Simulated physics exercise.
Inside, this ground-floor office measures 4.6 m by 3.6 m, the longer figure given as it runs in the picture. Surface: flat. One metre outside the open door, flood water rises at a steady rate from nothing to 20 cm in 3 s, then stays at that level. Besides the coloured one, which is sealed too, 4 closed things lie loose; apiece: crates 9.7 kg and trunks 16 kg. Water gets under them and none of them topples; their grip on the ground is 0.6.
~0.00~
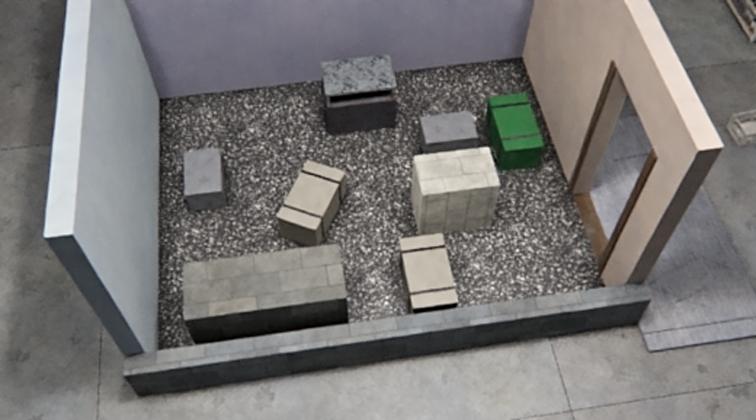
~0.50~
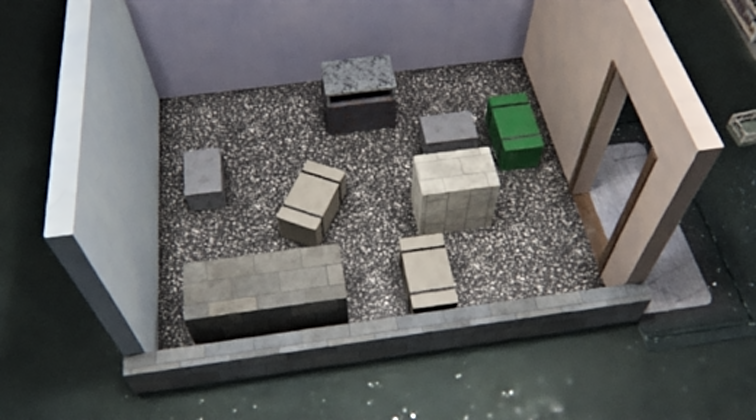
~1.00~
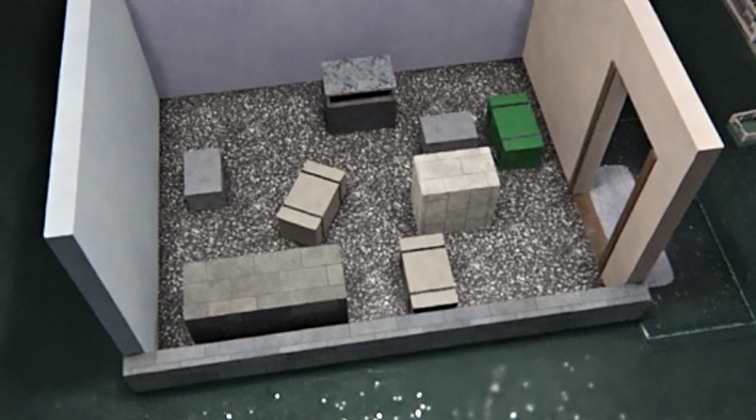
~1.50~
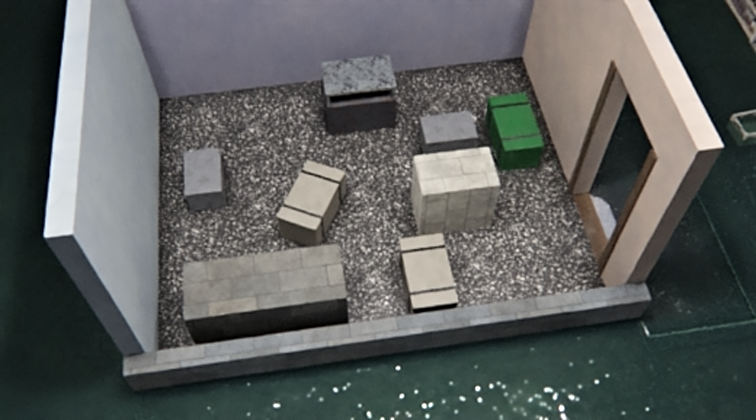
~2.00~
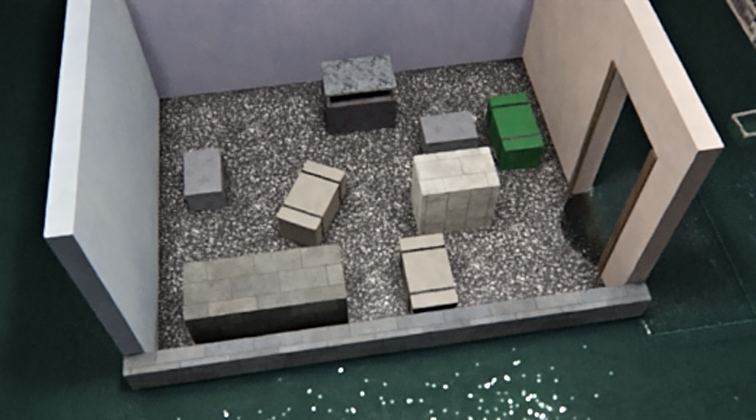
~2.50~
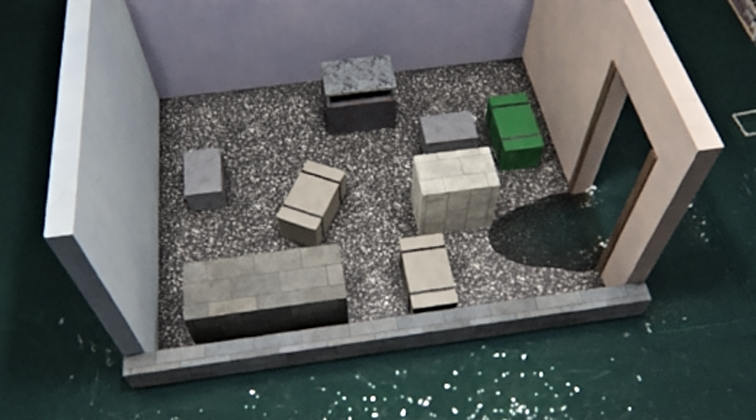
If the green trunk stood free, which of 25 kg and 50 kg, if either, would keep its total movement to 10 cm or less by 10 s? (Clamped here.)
25 kg would.
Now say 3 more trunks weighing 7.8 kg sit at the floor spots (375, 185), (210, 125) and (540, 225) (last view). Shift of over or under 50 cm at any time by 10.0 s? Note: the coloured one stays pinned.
First: Beyond the limit; second: Inside the limit; third: Beyond the limit.
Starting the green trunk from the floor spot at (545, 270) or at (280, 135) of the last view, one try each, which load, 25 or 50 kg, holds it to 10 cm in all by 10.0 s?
At the first spot nothing offered works, at the second the lesser mass is plenty.
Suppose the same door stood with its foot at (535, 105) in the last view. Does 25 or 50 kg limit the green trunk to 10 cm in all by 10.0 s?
That way, only the big mass suffices.
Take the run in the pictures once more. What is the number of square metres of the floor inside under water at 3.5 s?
Somewhere around 3.0 m2, roughly.
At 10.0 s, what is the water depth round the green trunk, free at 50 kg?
7 cm, roughly.
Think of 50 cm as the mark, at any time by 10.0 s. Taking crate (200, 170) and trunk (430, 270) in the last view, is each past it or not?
First below the mark, then above the mark.
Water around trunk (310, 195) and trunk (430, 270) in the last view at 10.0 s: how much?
Roughly 5 and 6 cm.
After 3.5 s the green trunk would be 0 cm from its start with 25 kg and 0 cm from its start with 50 kg; 1 cm of water round it then.
After 4.5 s the green trunk would be 0 cm from its start with 25 kg and 0 cm from its start with 50 kg; 3 cm of water round it then.
After 7.0 s the green trunk would be 0 cm from its start with 25 kg and 0 cm from its start with 50 kg; 3 cm of water round it then.
After 10.0 s the green trunk would be 0 cm from its start with 25 kg and 0 cm from its start with 50 kg; 7 cm of water round it then.
